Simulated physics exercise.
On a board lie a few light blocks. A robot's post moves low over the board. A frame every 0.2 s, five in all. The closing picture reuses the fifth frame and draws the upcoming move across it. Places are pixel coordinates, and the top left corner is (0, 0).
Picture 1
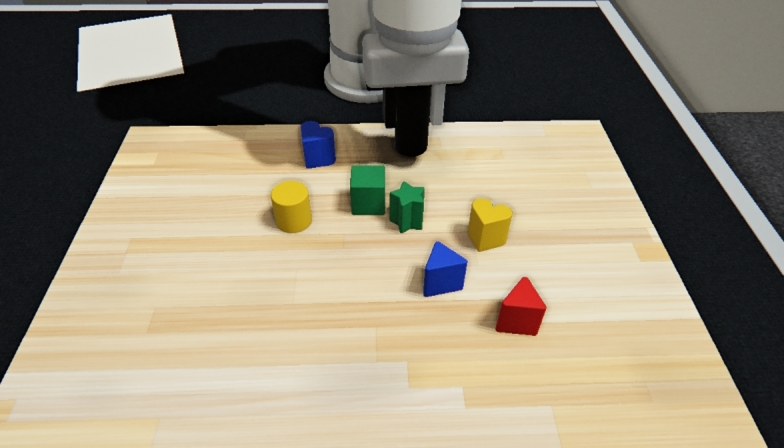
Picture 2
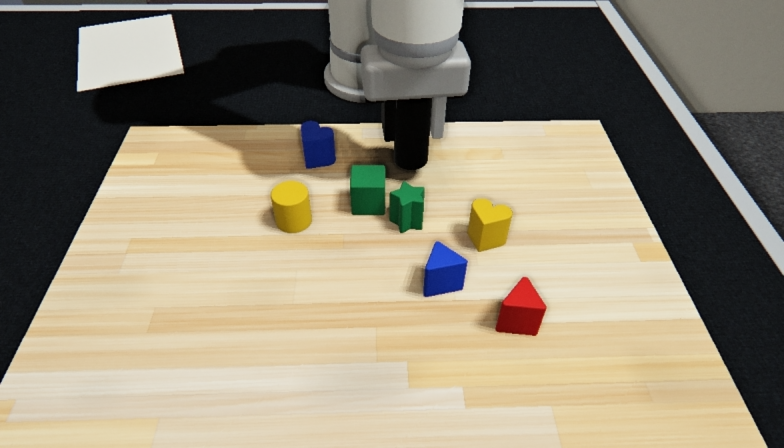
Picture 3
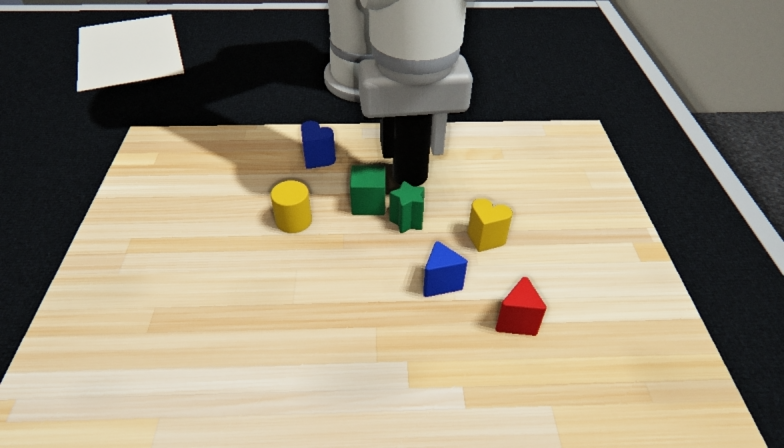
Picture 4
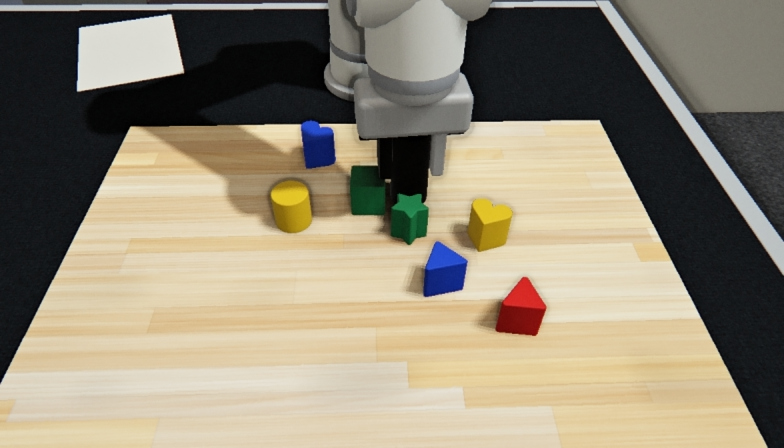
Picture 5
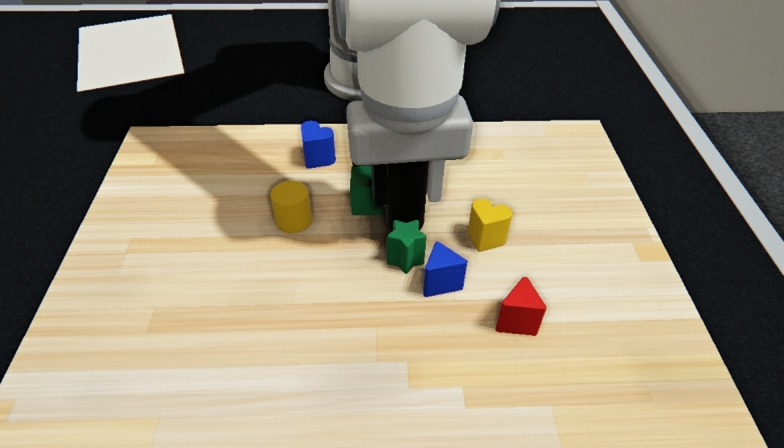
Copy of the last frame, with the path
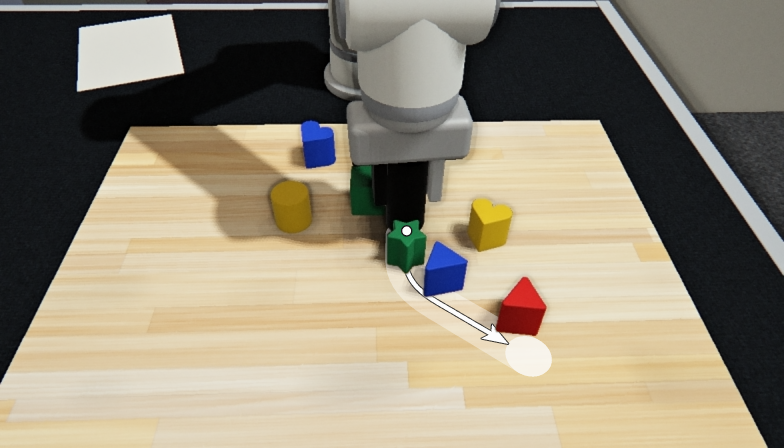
A robot arm moving forward over a wooden board, its dark post pushing a green star-shaped block toward the viewer among coloured blocks.
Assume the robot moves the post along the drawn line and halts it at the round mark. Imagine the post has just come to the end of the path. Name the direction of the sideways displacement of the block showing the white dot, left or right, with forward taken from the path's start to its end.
Gets pushed right.
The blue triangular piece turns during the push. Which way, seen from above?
I'd predict that, seen from above, the blue triangular piece rotates counter-clockwise.
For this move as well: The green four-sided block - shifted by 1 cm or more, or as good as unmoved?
It stays put.
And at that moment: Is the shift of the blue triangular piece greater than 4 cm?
My answer is yes.
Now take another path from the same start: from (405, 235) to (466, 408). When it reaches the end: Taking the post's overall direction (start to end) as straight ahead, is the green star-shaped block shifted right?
Answer: Yes.
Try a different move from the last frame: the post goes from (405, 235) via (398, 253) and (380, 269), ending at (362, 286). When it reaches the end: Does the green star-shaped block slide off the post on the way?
Yes, it checks out.
Drawn move, from (405, 235) over (413, 282) and (465, 319) to (529, 356); the dot is on the green star-shaped block.
What follows on the original path. One third of the way, post (414, 269); green star-shaped block (412, 283); blue triangular piece (450, 261), turned 15° anticlockwise.
Two thirds of the way, post (469, 307); green star-shaped block (422, 301), turned 50° clockwise; blue triangular piece (505, 282), turned 40° anticlockwise.
At the end, post (533, 343); green four-sided block still; green star-shaped block (422, 301), turned 50° clockwise; blue triangular piece (527, 287), turned 70° anticlockwise; red triangular piece (562, 302), turned 55° anticlockwise.
